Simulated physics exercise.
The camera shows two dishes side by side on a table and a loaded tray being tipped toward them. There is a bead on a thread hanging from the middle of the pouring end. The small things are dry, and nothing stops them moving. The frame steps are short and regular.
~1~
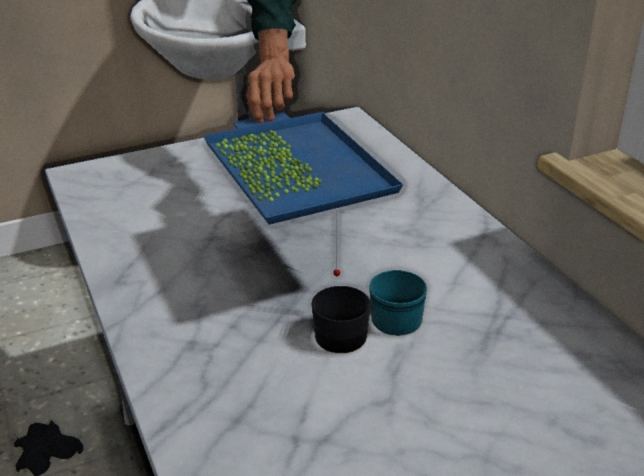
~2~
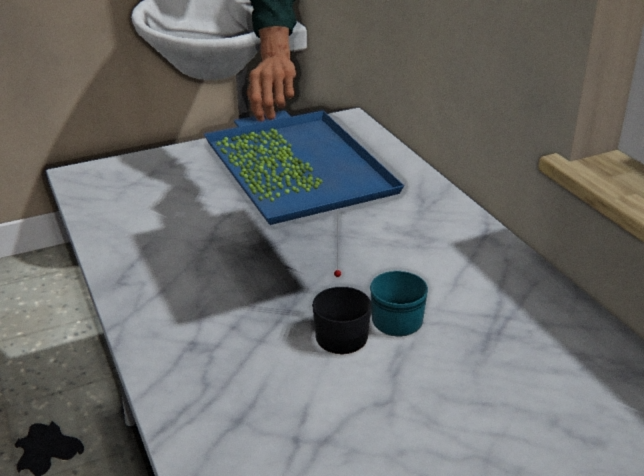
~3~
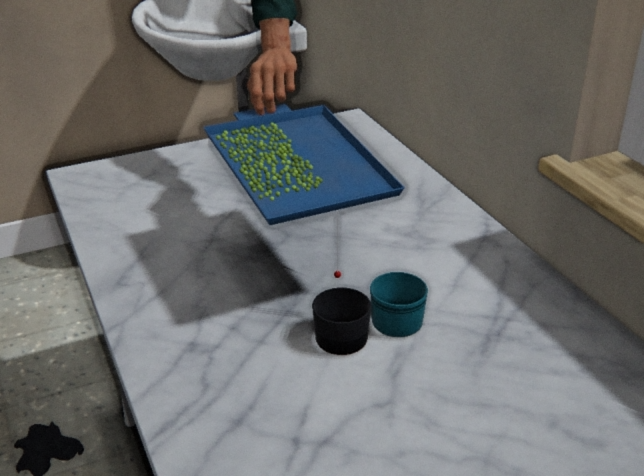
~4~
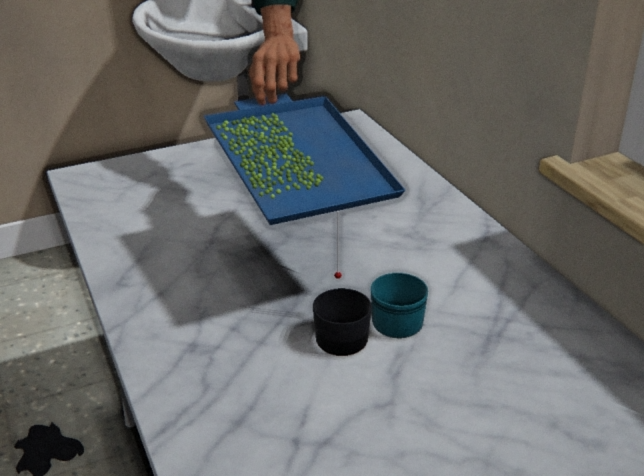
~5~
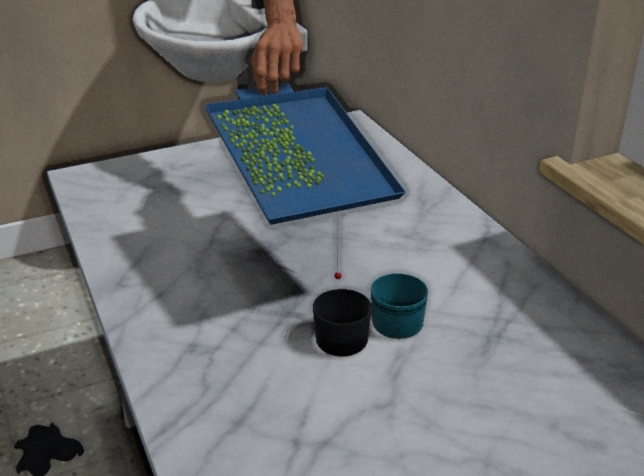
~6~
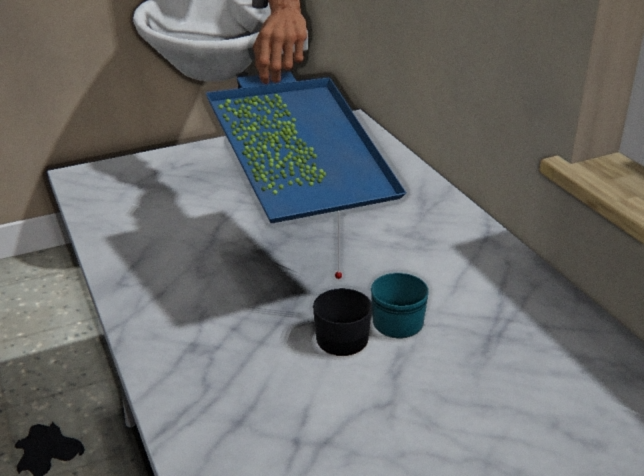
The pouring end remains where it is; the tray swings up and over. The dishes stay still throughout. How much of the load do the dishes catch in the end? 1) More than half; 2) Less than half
(1) More than half.
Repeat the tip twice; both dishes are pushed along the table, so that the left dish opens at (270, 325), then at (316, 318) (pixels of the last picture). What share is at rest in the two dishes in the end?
In the first position around 20 percent, in the second around 50 percent.
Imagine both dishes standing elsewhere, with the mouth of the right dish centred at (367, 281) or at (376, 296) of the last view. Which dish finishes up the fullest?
The first time it's the right member, the second time the right member.
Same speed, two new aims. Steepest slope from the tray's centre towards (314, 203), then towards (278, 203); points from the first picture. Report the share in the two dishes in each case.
Lab note: Try one about 20 %, try two 0 %.
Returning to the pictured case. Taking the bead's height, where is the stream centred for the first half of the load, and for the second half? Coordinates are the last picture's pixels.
Roughly (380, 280) first, then roughly (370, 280).
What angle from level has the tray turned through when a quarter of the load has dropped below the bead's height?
Near 65 degrees.
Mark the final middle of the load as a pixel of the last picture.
I'd say the middle ends up at about (389, 323).
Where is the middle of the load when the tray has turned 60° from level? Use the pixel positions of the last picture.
Mark it at roughly (356, 209) in the final frame.
Soon, tray tipped steeply; about two thirds on the tray; a stray few in the left dish; a small part in the right dish; a stray few outside both; about a quarter in the air.
A while on, tray tipped right over; about a quarter on the tray; a small part in the left dish; about a quarter in the right dish; about a quarter outside both; about a quarter in the air.
Towards the end, tray tipped past a quarter turn; about a third in the left dish; about a third in the right dish; about a quarter outside both.
Finally, tray tipped past a quarter turn; about a third in the left dish; about a third in the right dish; about a quarter outside both.
